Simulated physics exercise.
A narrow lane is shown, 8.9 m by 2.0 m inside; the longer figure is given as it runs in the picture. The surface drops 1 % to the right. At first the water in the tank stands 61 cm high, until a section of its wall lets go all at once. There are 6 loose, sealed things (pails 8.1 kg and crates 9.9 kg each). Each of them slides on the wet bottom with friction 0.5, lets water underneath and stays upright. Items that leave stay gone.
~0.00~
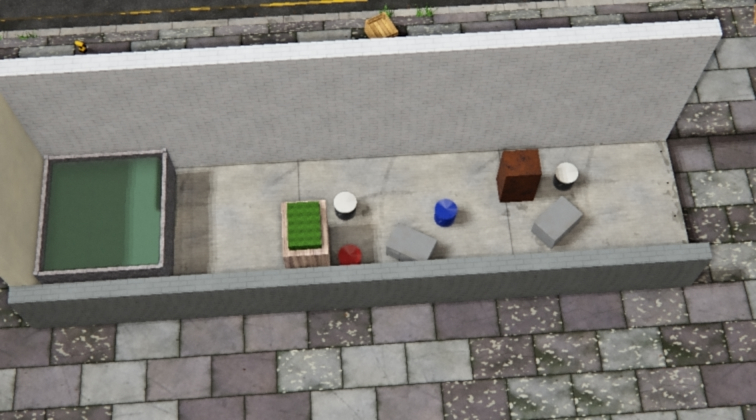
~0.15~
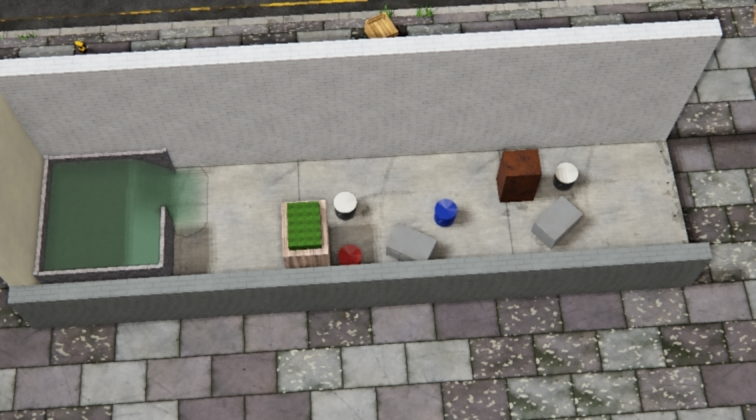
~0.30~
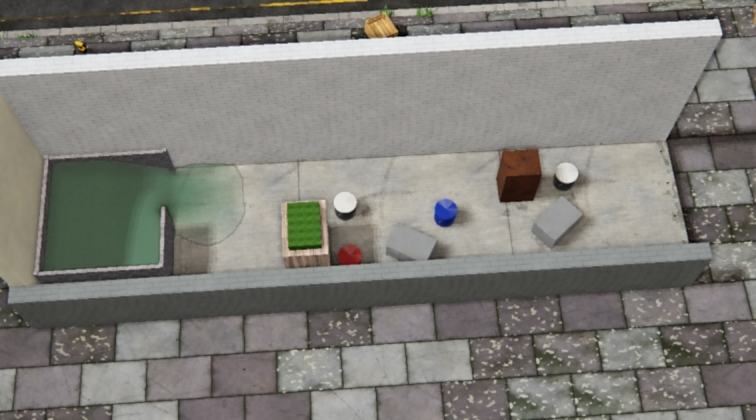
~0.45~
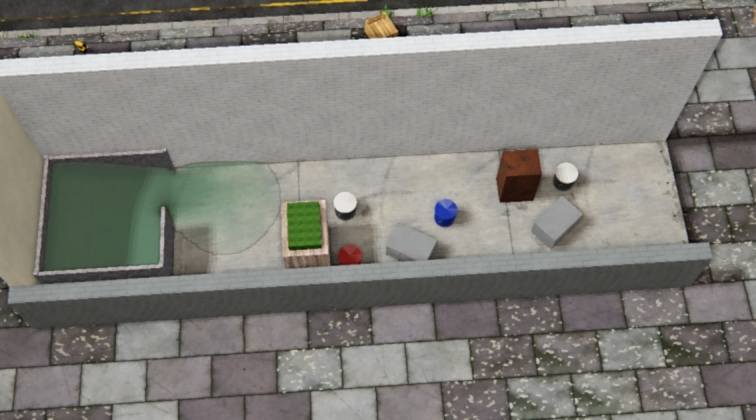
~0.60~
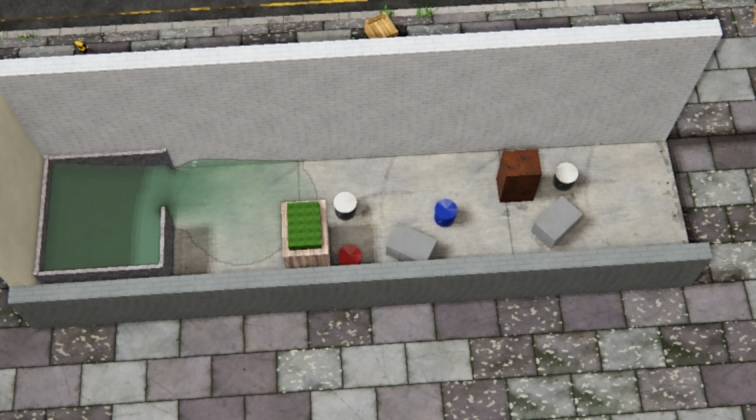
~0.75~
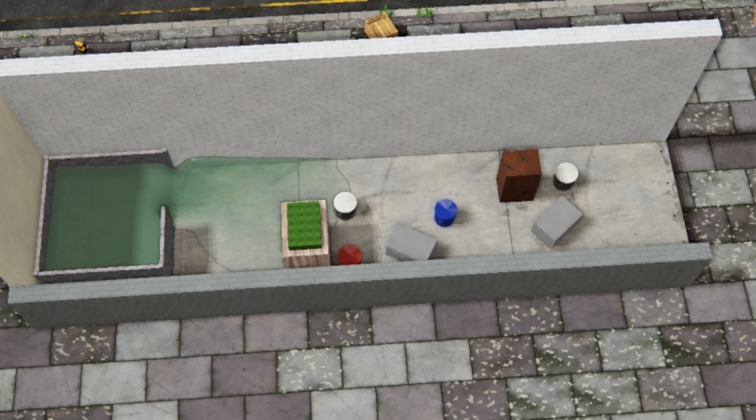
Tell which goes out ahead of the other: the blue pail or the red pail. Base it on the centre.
Blue.
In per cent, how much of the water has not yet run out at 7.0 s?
62 %.
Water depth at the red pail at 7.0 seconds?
2 cm or so.
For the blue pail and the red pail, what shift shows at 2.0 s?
I'd say about 40 and 0 centimetres.
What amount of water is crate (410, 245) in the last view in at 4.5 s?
Depth: Near 8 cm.
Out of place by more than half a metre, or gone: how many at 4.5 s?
At that time I count 4.
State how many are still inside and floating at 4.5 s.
It comes to 1 of them.
After 2.0 s the blue pail is near (475, 212), 0.4 m from its start, aground; the red pail is near (350, 255), 0.0 m from its start, aground; 0 of 6 are out; 1 afloat.
After 4.5 s the blue pail has gone out (at 4.1 s); the red pail is near (350, 255), 0.0 m from its start, aground; 3 of 6 are out; 1 afloat.
After 7.0 s the blue pail has gone out (at 4.1 s); the red pail is near (350, 255), 0.0 m from its start, aground; 4 of 6 are out; 0 afloat.
After 10.0 s the blue pail has gone out (at 4.1 s); the red pail is near (350, 255), 0.0 m from its start, aground; 4 of 6 are out; 0 afloat.
